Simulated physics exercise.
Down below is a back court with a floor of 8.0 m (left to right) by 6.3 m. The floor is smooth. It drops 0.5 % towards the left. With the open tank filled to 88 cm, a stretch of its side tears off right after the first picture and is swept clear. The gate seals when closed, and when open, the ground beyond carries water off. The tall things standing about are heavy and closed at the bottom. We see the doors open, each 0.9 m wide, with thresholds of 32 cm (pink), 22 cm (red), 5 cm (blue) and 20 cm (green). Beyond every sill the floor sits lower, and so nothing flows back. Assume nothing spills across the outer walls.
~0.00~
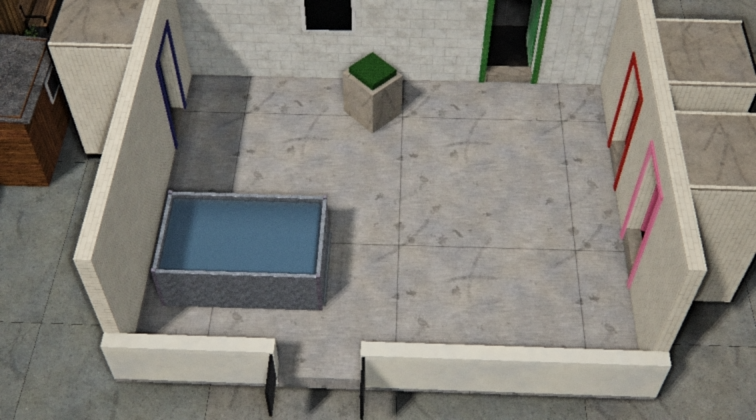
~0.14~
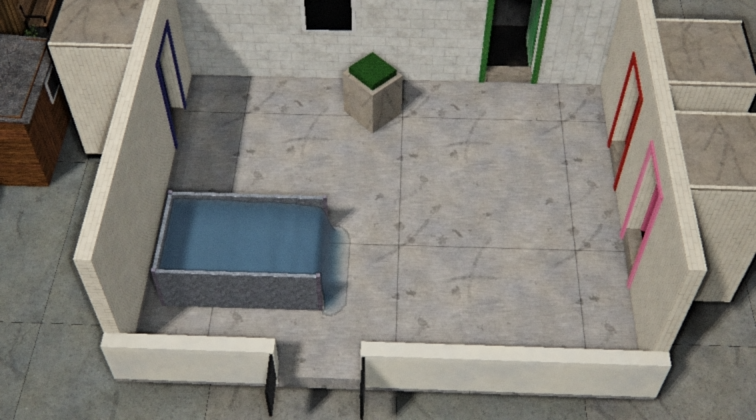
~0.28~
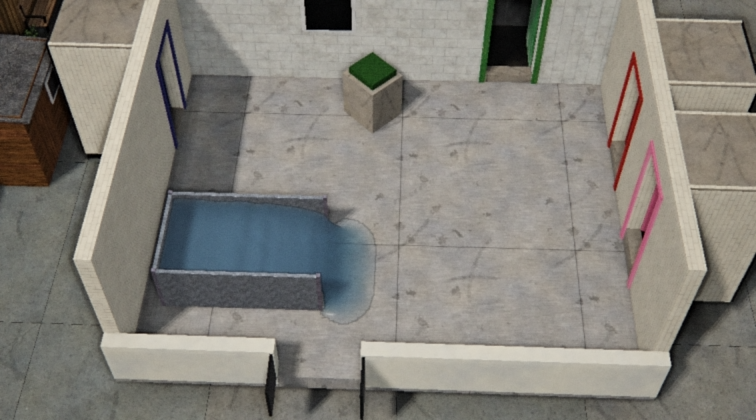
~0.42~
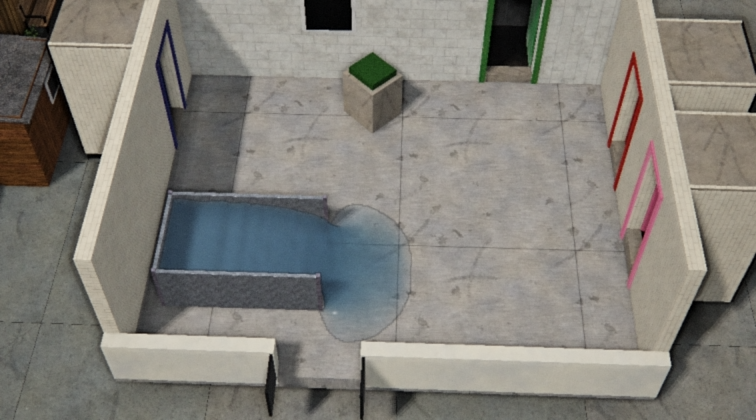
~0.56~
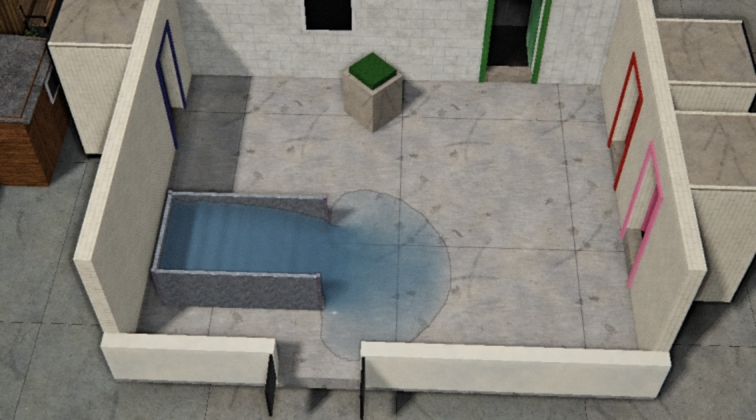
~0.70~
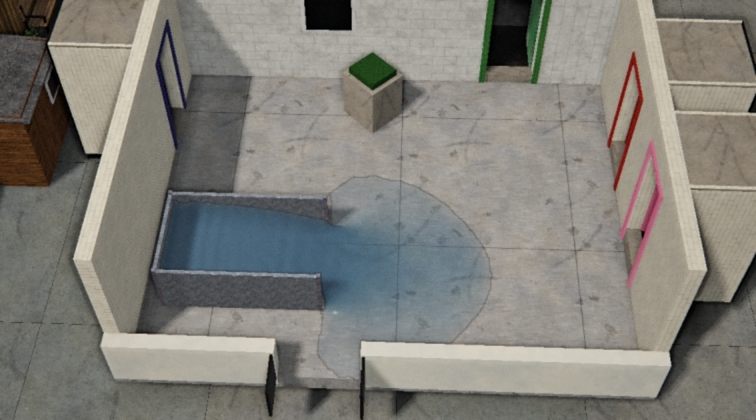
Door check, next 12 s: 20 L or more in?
Outcome: The pink door lets in less than the cap; the red door lets in less than the cap; the blue door lets in more than the cap; the green door lets in less than the cap.
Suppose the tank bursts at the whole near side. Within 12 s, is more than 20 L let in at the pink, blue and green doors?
Pink falls short; blue falls short; green falls short.
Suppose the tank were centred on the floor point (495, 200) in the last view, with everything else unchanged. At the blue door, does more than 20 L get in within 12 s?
Blue: Too much.
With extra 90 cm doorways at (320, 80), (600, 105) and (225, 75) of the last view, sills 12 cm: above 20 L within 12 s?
In that order: Short of it, beyond it, short of it.
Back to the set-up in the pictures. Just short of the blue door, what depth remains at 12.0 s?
It's about 10.5 cm.
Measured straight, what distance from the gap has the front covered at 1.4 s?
About 5.2 m out.
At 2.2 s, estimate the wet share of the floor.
Some 50 per cent of the floor is wet.
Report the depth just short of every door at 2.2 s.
In cm: Pink 29, red 19, blue 0, green 0.
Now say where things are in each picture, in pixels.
In the first frame, the open tank at (242, 236) is whole and still, 88 cm deep.
In the second frame, water pours out at (321, 257) and has run 0.9 m, to (333, 229); typically 11 cm deep outside, 88 cm at the open tank's back.
In the third frame, the front is at (354, 224), 1.1 m from the gap at (322, 260); 1.3 m2 of floor is under water; 88 cm left at the back of the open tank.
In the fourth frame, water pours out at (322, 261) and has run 1.5 m, to (392, 225); typically 12 cm deep outside, 88 cm at the open tank's back.
In the fifth frame, water pours out at (322, 262) and has run 2.1 m, to (444, 255); typically 8 cm deep outside, 83 cm at the open tank's back.
In the sixth frame, water pours out at (322, 262) and has run 2.7 m, to (483, 256); typically 6 cm deep outside, 75 cm at the open tank's back.
After 1.4 s water covers 40 % of the floor and is deepest (37 cm) near (333, 269); pink door 7 cm at the sill, 0 L in, red door not reached, blue door not reached, green door not reached.
After 2.2 s water covers 50 % of the floor and is deepest (47 cm) near (625, 363); pink door 29 cm at the sill, 0 L in, red door 19 cm at the sill, 0 L in, blue door not reached, green door not reached.
After 3.5 s water covers 55 % of the floor and is deepest (34 cm) near (566, 351); pink door 27 cm at the sill, 0 L in, red door 18 cm at the sill, 0 L in, blue door not reached, green door 8 cm at the sill, 0 L in.
After 7.0 s water covers 80 % of the floor and is deepest (30 cm) near (394, 81); pink door 8 cm at the sill, 0 L in, red door 11 cm at the sill, 0 L in, blue door not reached, green door 16 cm at the sill, 2 L in.
After 12.0 s water covers 100 % of the floor and is deepest (13 cm) near (131, 358); pink door 5 cm at the sill, 0 L in, red door 8 cm at the sill, 0 L in, blue door 10 cm at the sill, 57 L in, green door 7 cm at the sill, 2 L in.
